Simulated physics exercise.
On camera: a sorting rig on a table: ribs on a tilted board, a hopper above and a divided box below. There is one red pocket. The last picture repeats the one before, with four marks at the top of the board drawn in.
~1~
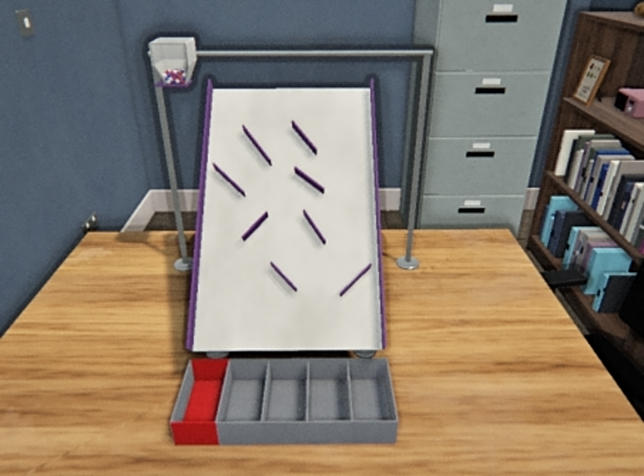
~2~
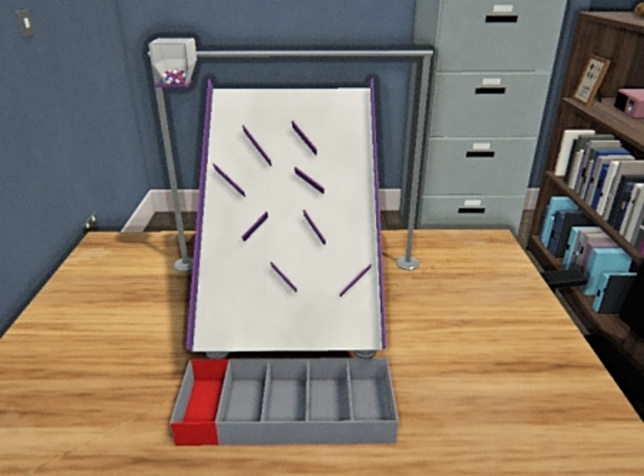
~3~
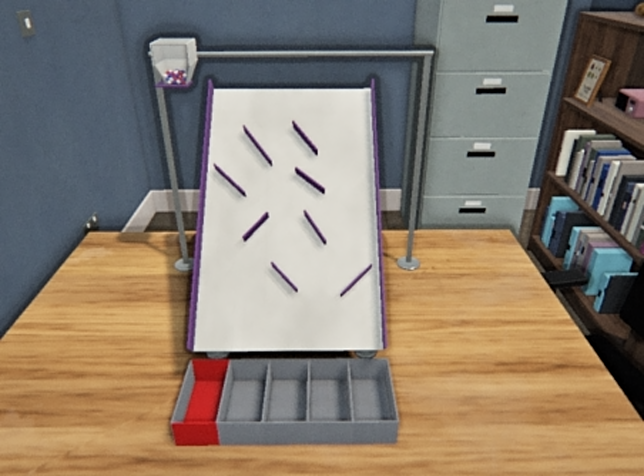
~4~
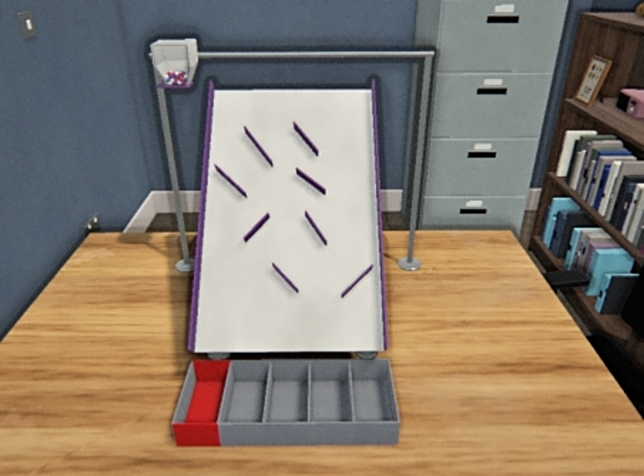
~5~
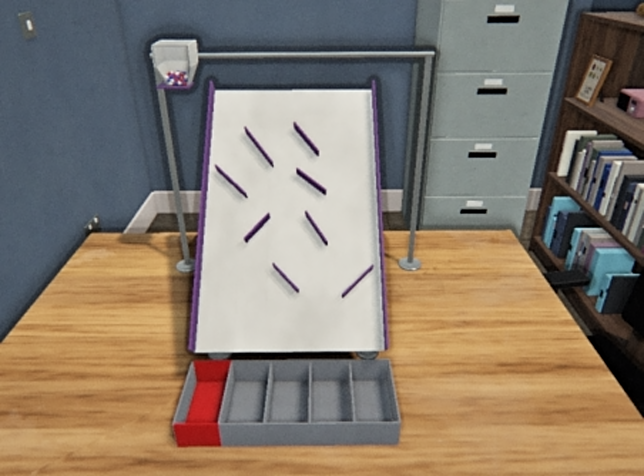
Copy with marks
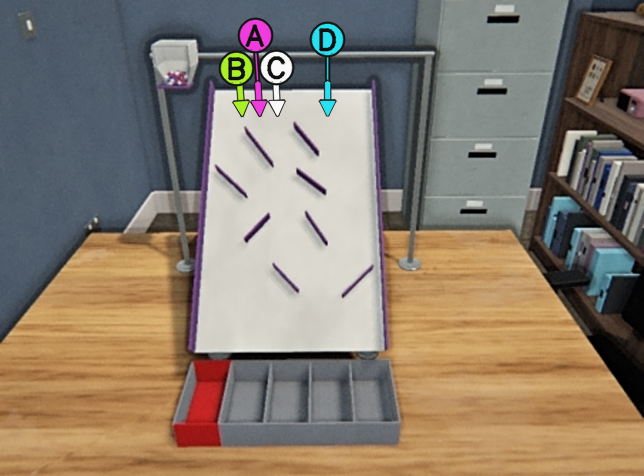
A white tilted board with purple edges stands on a light wooden table, seen from the front and slightly above, in a room with a blue wall, a grey filing cabinet and a bookshelf at right. Short purple ribs slant across it, a hopper of small beads hangs at upper left, and a grey divided box below has a red leftmost pocket. Nothing visibly moves except the view, which shifts very slightly.
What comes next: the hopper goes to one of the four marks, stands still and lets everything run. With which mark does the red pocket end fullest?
The best mark is B.
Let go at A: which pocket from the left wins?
The fourth from the left.
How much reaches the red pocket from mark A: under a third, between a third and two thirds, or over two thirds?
Mark A gives under a third.
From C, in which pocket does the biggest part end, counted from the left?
The fourth.
On the marked copy, mark A meets the board at (259, 110); mark B meets the board at (241, 110); mark C meets the board at (277, 110); mark D meets the board at (327, 110).
With A, a small part in the red pocket, most in other pockets, a small part outside the box.
With B, about a third in the red pocket, about half in other pockets, a small part outside the box.
With C, none in the red pocket, most in other pockets, a small part outside the box.
With D, a stray few in the red pocket, nearly all in other pockets, a small part outside the box.
